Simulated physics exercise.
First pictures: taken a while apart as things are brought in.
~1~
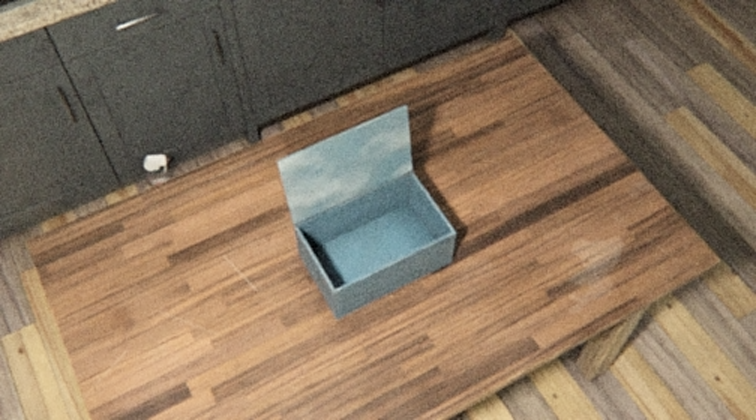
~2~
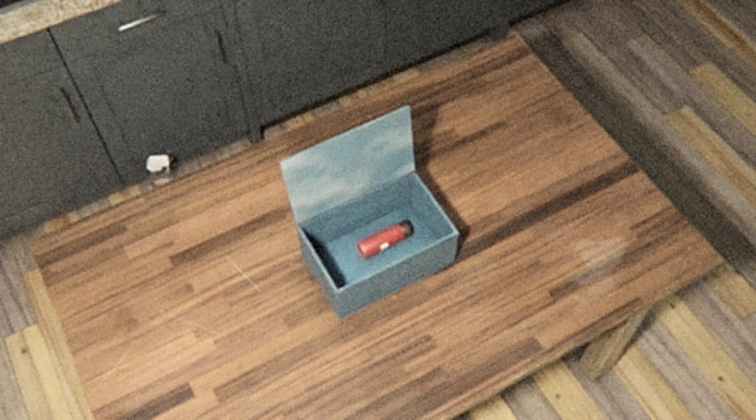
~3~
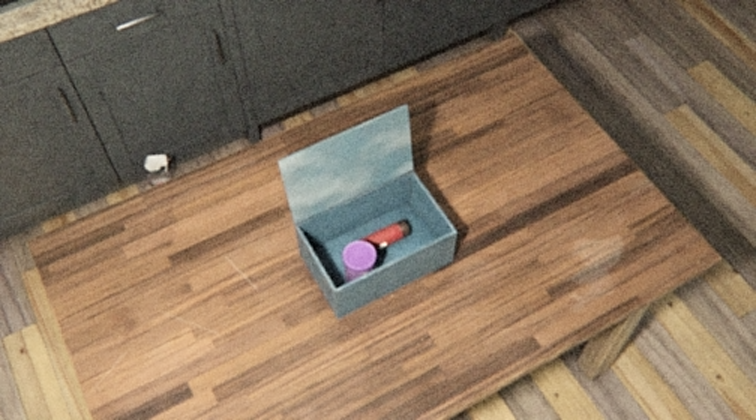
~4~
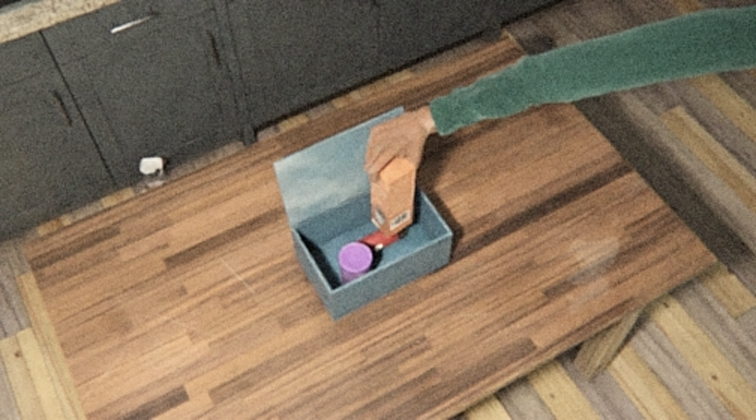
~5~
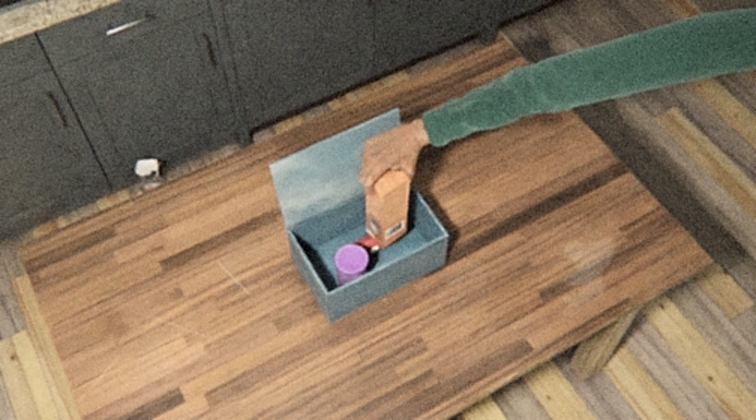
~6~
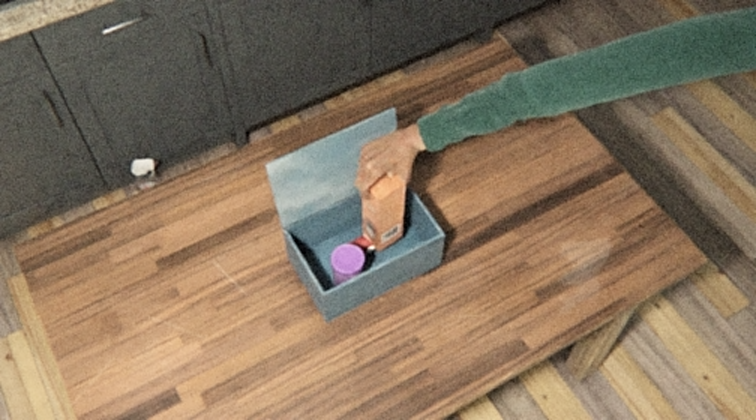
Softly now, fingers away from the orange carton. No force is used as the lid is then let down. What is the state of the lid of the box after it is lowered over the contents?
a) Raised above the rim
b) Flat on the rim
Raised above the rim.
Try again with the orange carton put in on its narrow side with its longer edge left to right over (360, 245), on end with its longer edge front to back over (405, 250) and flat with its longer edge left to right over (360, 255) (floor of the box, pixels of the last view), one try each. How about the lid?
On the first attempt the lid settles shut, on the second it remains open a bit, and on the third it settles shut.
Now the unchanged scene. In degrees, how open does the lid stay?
The lid sits around 25° above the rim.
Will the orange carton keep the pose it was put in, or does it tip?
Looking at the last picture, it sits at an angle.
Then, 0.90 s later than the last frame, lid starting down; orange carton tilted by 44° near (396, 233); red shaker moved about its own width.
Then, 1.70 s later than the last frame, lid 54° above the rim; orange carton tilted by 43° near (395, 233); red shaker moved about its own width.
Then, 2.80 s later than the last frame, lid 24° above the rim; orange carton tilted by 43° near (395, 233); red shaker moved about its own width.
When it is over, lid 24° above the rim; lying over in the box, orange carton; moved from the start, red shaker; purple tin as before. End places, in pixels of the last picture, orange carton near (395, 233).
